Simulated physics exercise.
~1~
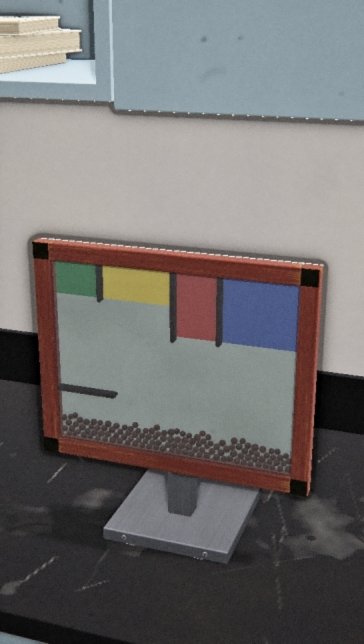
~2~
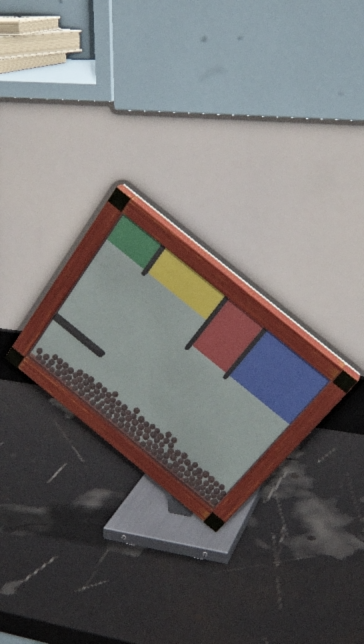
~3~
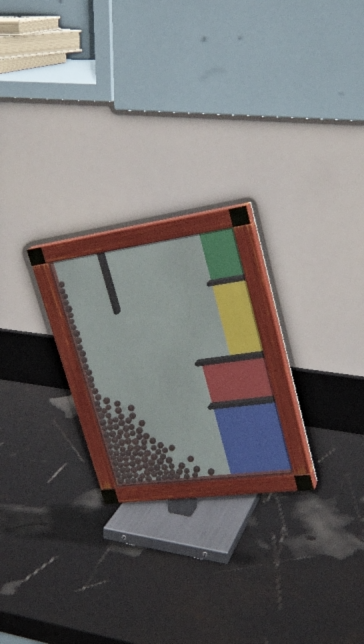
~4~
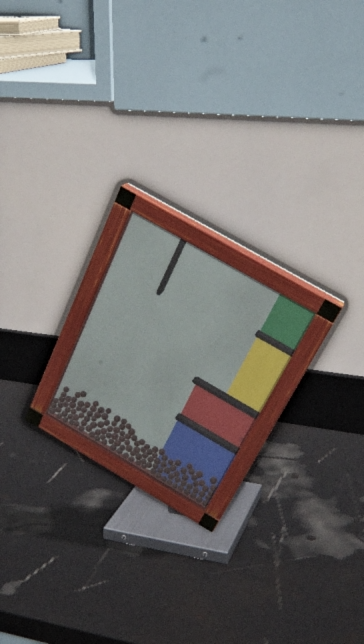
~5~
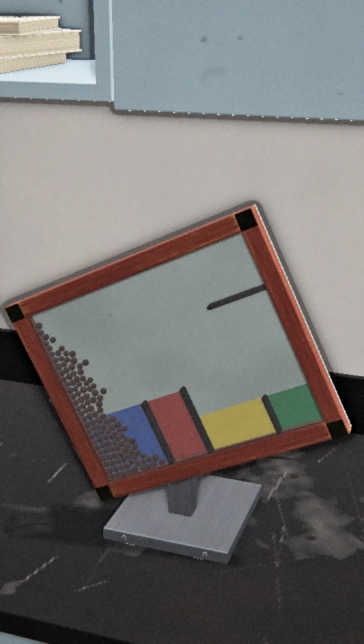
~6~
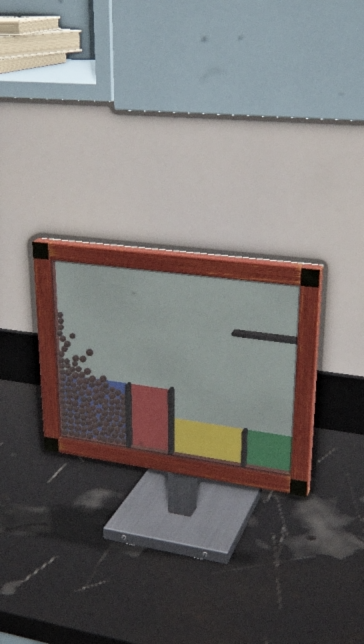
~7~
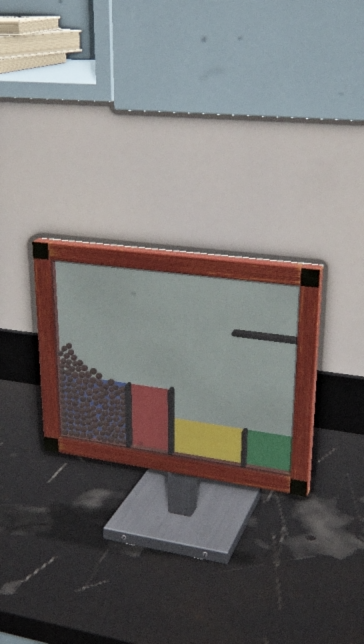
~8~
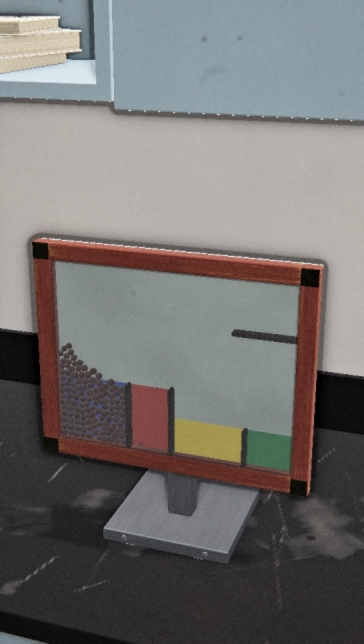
A wooden-framed case turns upside down, and its dark beads settle over the blue pocket.
